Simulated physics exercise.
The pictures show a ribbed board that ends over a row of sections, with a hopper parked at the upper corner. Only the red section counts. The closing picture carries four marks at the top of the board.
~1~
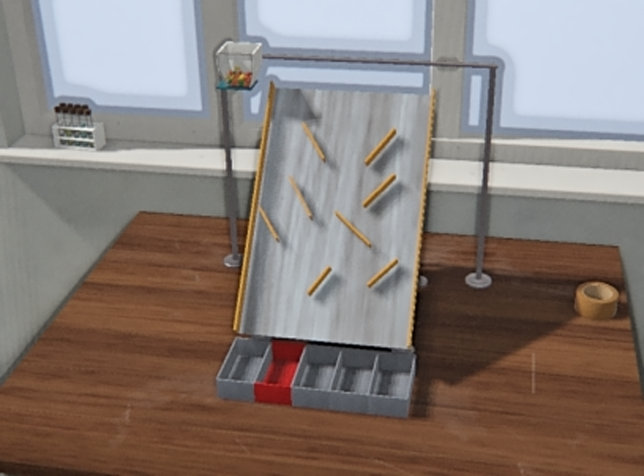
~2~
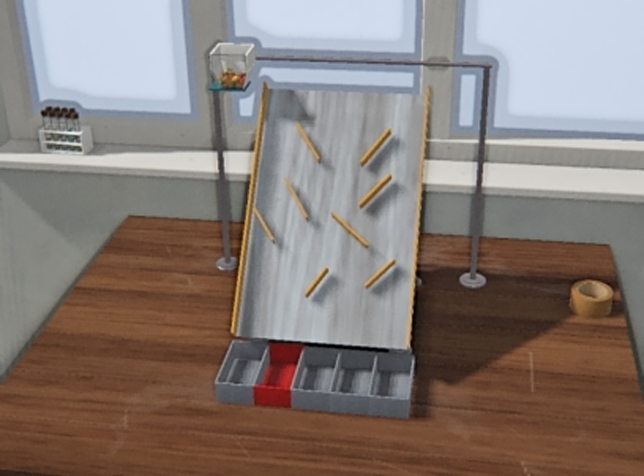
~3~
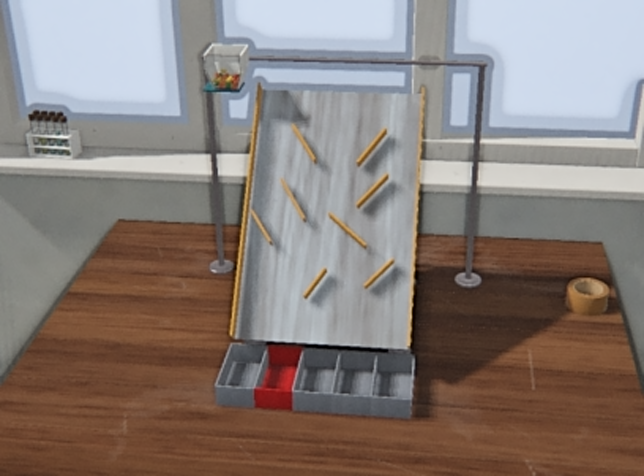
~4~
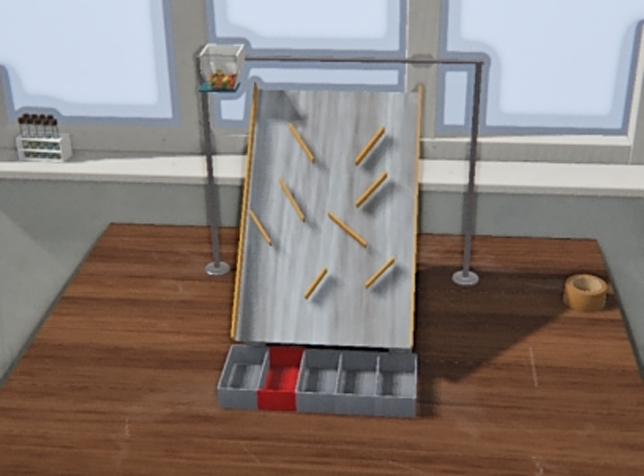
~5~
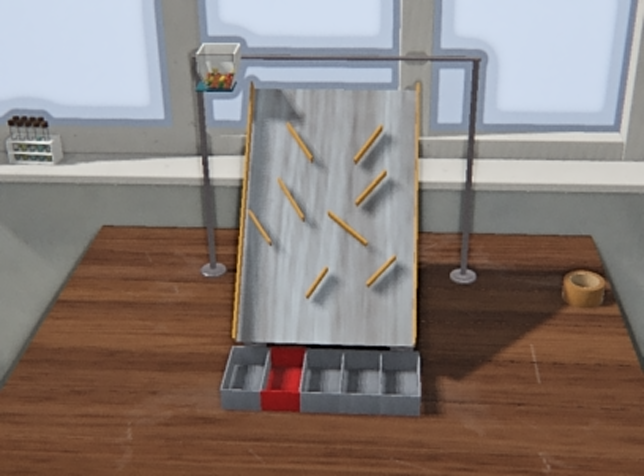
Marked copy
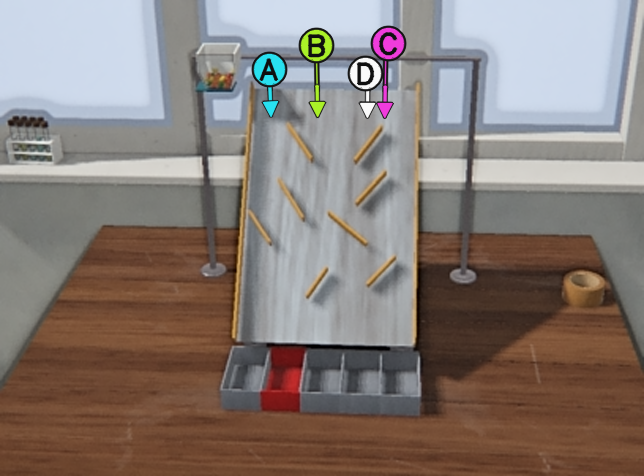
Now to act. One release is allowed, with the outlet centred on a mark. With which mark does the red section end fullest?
Mark A.
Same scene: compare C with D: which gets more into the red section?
Mark D.
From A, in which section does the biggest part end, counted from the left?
It is the second one.
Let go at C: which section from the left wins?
The fifth from the left.
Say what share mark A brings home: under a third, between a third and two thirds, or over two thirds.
Between a third and two thirds.
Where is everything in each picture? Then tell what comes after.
In the first picture, hopper at (239, 77), jelly beans, door shut.
In the second picture, ribs (297, 124) to (318, 159), (361, 162) to (390, 128), (285, 177) to (306, 217).
In the third picture, ribs (357, 204) to (388, 173), (251, 210) to (270, 241), (329, 212) to (365, 245).
In the fourth picture, ribs (305, 296) to (326, 267), (366, 285) to (394, 257).
In the fifth picture, red section at (280, 400), number 2 of 5 from the left.
On the marked copy, mark A meets the board at (270, 110); mark B meets the board at (317, 111); mark C meets the board at (384, 112); mark D meets the board at (367, 112).
For mark A, about half in the red section, about a third in other sections, a small part held on the board.
For mark B, about a quarter in the red section, about two thirds in other sections.
For mark C, a small part in the red section, most in other sections, a small part outside the box.
For mark D, about a third in the red section, about two thirds in other sections, a stray few held on the board.
